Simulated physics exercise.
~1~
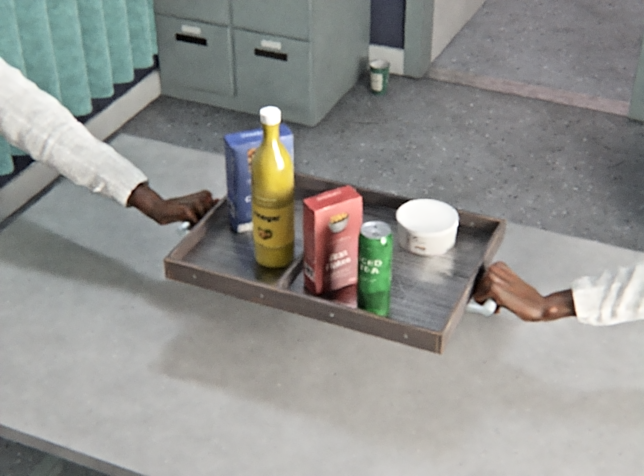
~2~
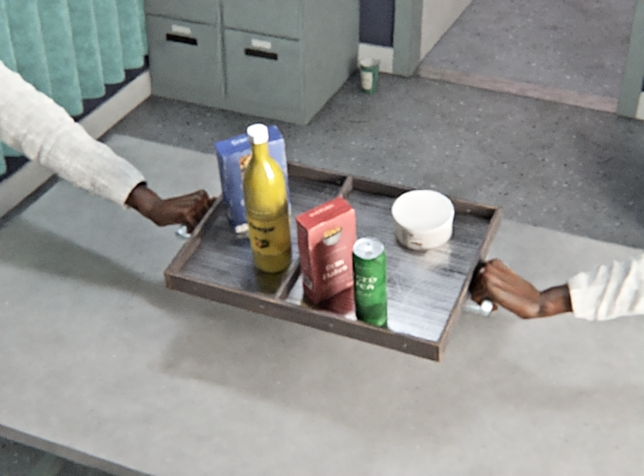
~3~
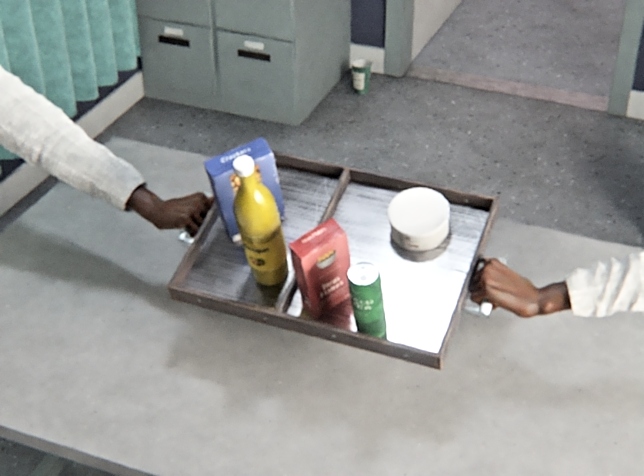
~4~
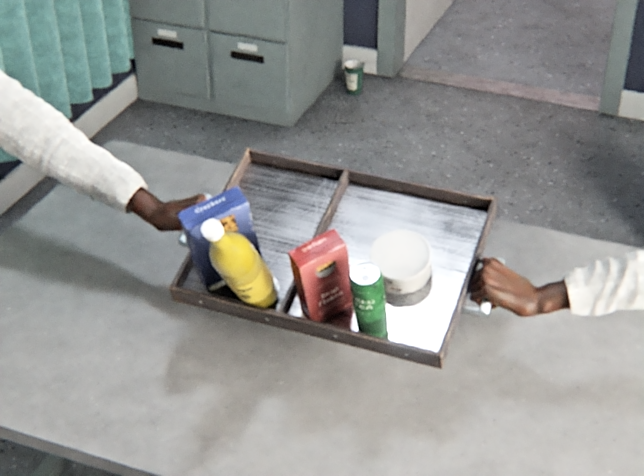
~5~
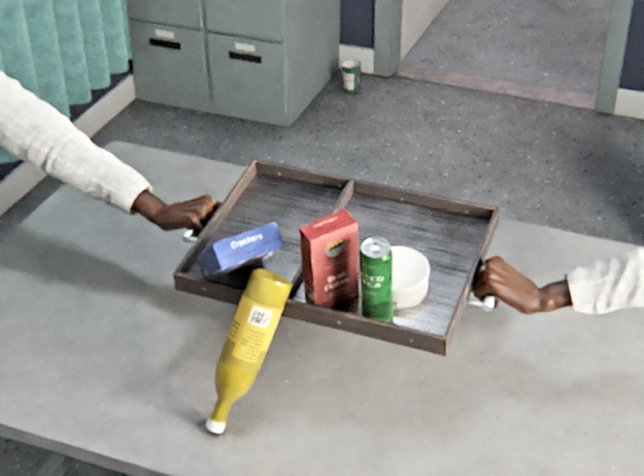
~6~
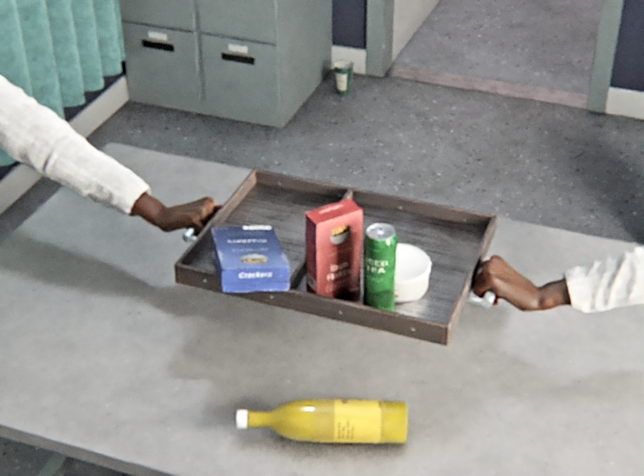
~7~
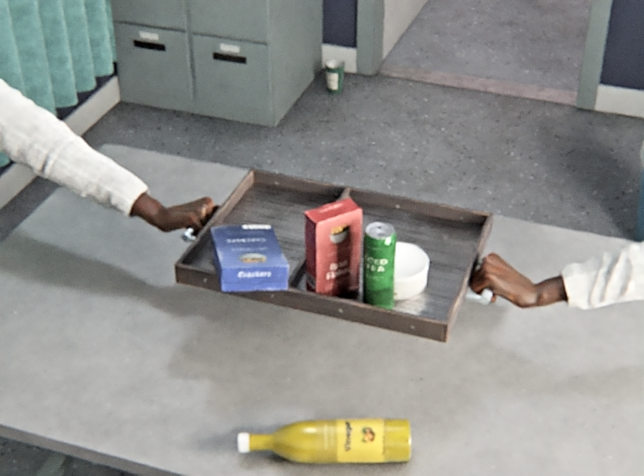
Two hands tipped a wooden tray toward the near side, and a yellow bottle toppled over the rim onto the table, then the hands leveled the tray, leaving a blue packet lying flat while the red packet and green can stood beside the white tub.
